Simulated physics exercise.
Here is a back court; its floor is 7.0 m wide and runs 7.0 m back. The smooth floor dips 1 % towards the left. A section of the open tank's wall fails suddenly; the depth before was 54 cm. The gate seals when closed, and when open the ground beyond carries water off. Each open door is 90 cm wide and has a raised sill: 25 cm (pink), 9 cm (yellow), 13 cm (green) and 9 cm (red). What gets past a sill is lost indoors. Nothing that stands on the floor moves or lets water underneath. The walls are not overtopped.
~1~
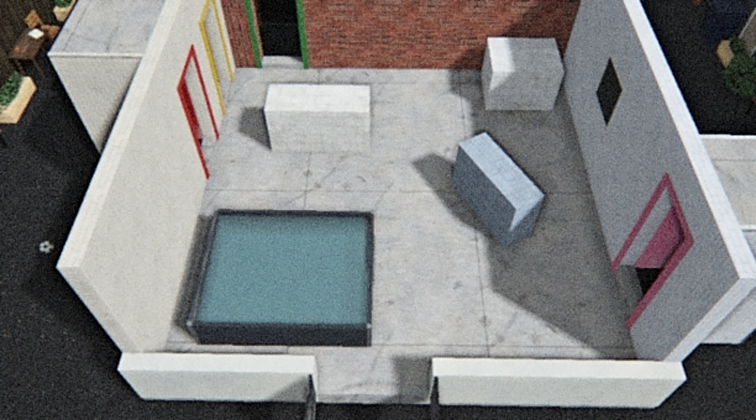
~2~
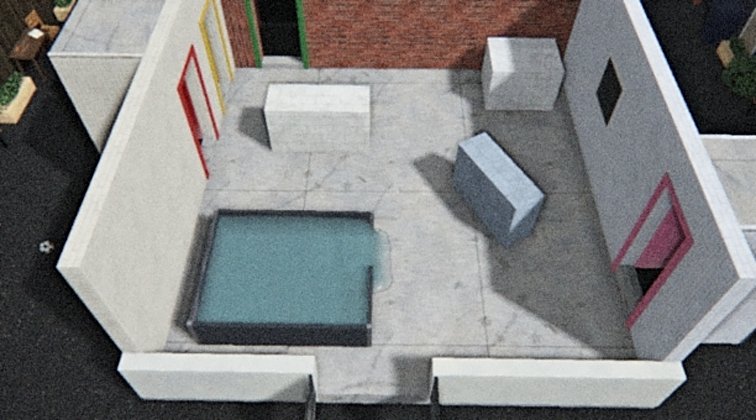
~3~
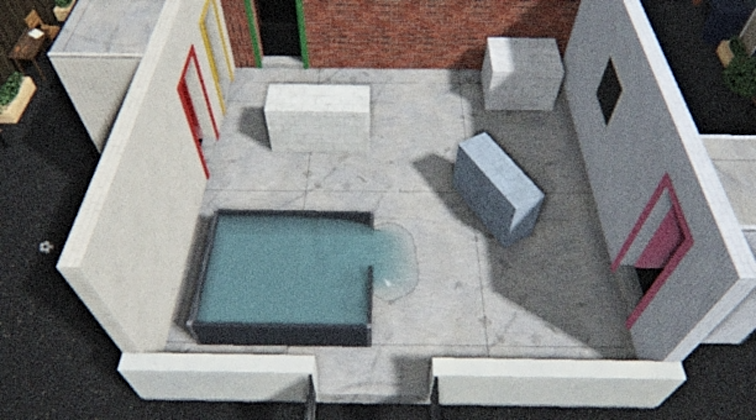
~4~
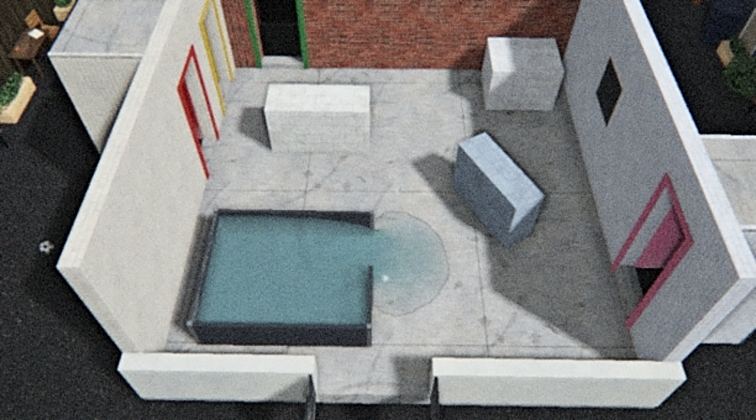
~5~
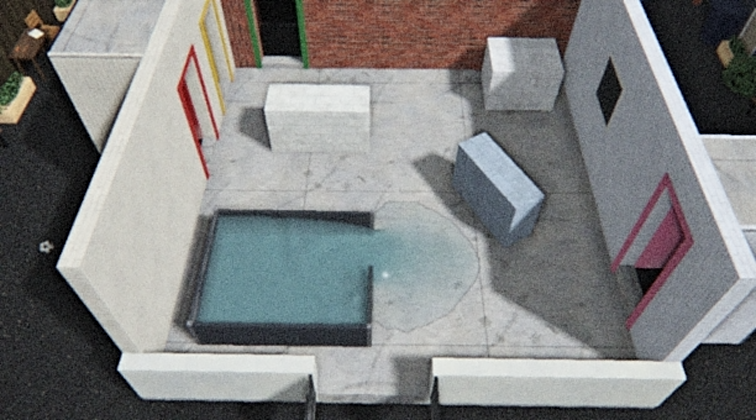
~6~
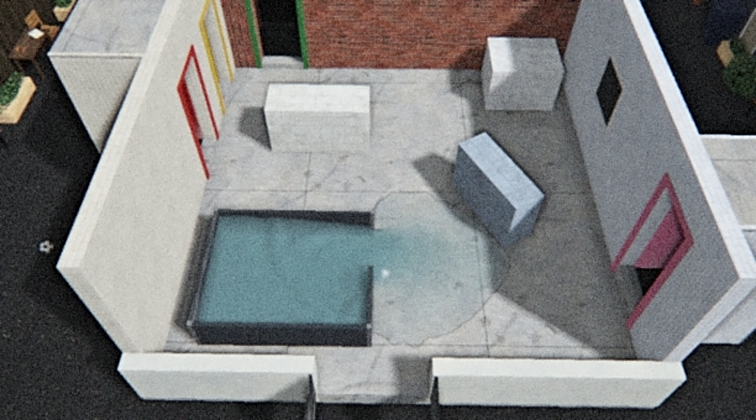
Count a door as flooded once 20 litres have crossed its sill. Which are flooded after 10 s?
Within that time: At the pink door it does not reach the limit; at the yellow door it stays under the limit; at the green door it keeps below the limit; at the red door it stays under the limit.
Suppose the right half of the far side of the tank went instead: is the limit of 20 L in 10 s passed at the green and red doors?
Against that limit: Green under, red over.
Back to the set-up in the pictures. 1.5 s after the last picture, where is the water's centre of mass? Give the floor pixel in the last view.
At about (351, 275).
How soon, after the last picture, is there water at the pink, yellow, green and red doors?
Arrival: Pink 0.8 s, yellow 6.0 s, green 4.5 s, red 6.5 s.
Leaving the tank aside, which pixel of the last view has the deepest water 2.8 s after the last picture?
Around (642, 381).
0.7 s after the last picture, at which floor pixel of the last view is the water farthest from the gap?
Around (607, 247).
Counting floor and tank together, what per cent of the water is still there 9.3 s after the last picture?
About 98 per cent.
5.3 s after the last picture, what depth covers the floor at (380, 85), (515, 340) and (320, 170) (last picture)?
Roughly 6, 9 and 2 cm, in turn.
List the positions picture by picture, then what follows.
The open tank at (288, 267) is whole and still, 54 cm deep, in the first picture.
Water pours out at (370, 255) and has run 0.6 m, to (379, 233); typically 10 cm deep outside, 54 cm at the open tank's back, in the second picture.
Water pours out at (370, 255) and has run 0.8 m, to (412, 282); typically 9 cm deep outside, 54 cm at the open tank's back, in the third picture.
The front is at (441, 279), 1.2 m from the gap at (370, 256); 1.7 m2 of floor is under water; 54 cm left at the back of the open tank, in the fourth picture.
Water pours out at (370, 256) and has run 1.7 m, to (474, 270); typically 5 cm deep outside, 54 cm at the open tank's back, in the fifth picture.
Water pours out at (370, 255) and has run 2.2 m, to (500, 252); typically 4 cm deep outside, 54 cm at the open tank's back, in the sixth picture.
Then, 0.7 s after the last picture water covers 20 % of the floor and is deepest (29 cm) near (382, 254); pink door not reached, yellow door not reached, green door not reached, red door not reached.
Then, 1.5 s after the last picture water covers 30 % of the floor and is deepest (29 cm) near (476, 220); pink door 18 cm at the sill, 0 L in, yellow door not reached, green door not reached, red door not reached.
Then, 2.8 s after the last picture water covers 45 % of the floor and is deepest (27 cm) near (642, 381); pink door 19 cm at the sill, 0 L in, yellow door not reached, green door not reached, red door not reached.
Then, 5.3 s after the last picture water covers 70 % of the floor and is deepest (15 cm) near (543, 380); pink door 12 cm at the sill, 0 L in, yellow door not reached, green door 3 cm at the sill, 0 L in, red door not reached.
Then, 9.3 s after the last picture water covers 90 % of the floor and is deepest (10 cm) near (381, 343); pink door 7 cm at the sill, 0 L in, yellow door 7 cm at the sill, 0 L in, green door 5 cm at the sill, 0 L in, red door 4 cm at the sill, 0 L in.
